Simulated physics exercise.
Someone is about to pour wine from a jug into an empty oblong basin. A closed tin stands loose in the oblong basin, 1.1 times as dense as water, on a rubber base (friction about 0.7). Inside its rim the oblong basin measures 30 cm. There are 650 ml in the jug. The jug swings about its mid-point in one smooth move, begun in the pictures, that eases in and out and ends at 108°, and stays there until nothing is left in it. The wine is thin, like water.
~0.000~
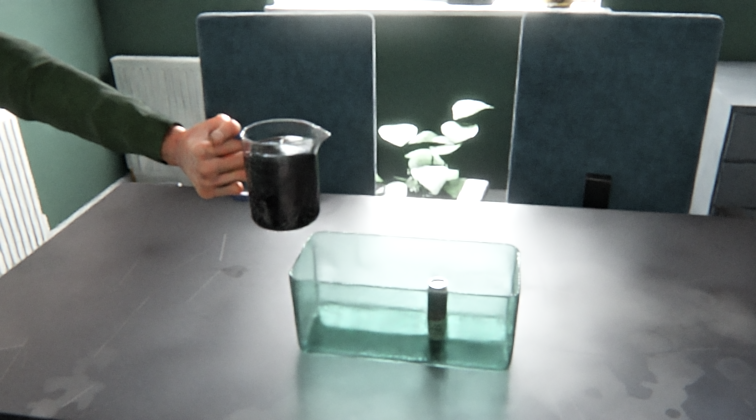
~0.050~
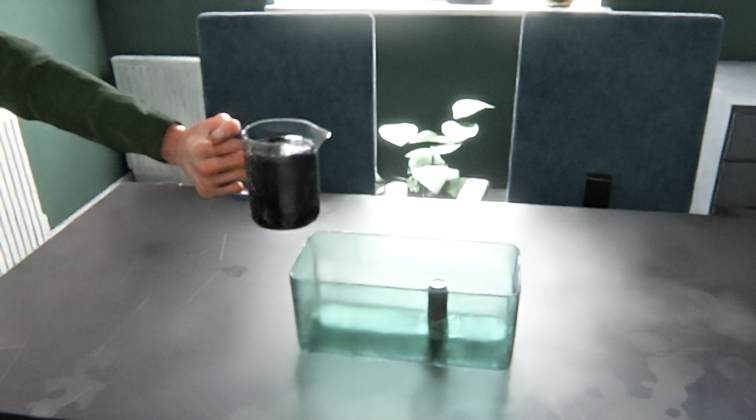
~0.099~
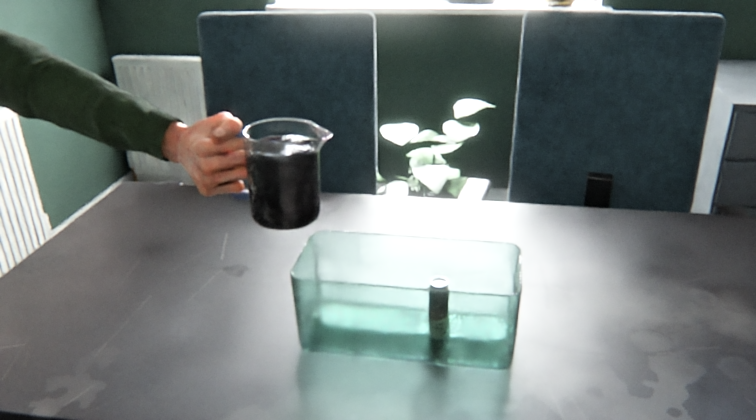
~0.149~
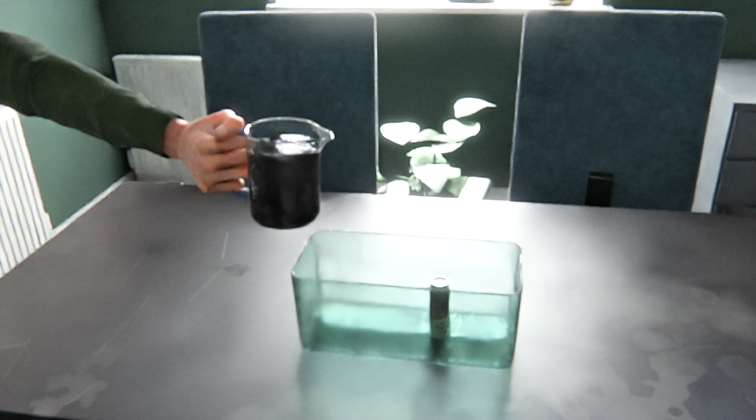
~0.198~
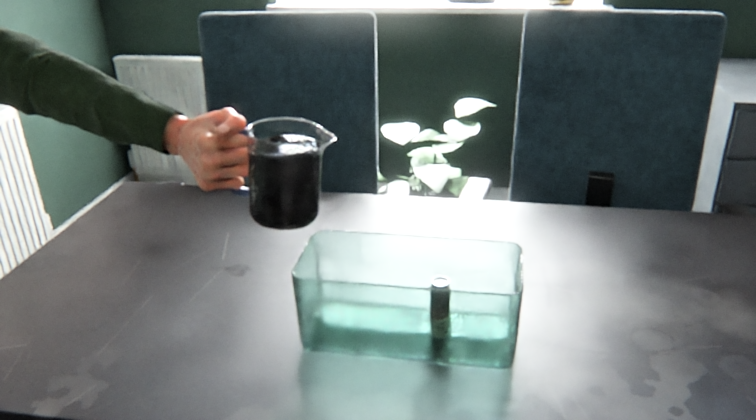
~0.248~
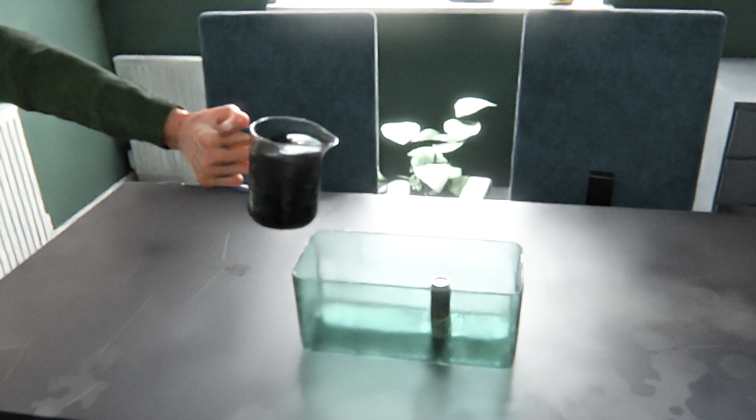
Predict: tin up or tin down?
It remains upright.
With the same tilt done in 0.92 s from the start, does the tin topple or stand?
Then it remains upright.
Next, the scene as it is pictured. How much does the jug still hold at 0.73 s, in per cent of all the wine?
About 86 per cent.
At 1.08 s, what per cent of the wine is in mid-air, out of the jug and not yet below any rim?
Near 16 in a hundred.
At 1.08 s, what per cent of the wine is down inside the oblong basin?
About 50 per cent.
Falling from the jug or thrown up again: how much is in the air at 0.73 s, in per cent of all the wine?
About 10 per cent.
By 0.73 s the tilt is 61° and 87 per cent is still to pour; the tin stands where it began.
By 1.08 s the tilt is 98° and 33 per cent is still to pour; the tin stands where it began.
By 1.44 s the tilt is 108° and 2 per cent is still to pour; the tin stands where it began.
By 1.84 s the tilt is 108° and 0 per cent is still to pour; the tin stands where it began.
At rest the tin stands where it began.
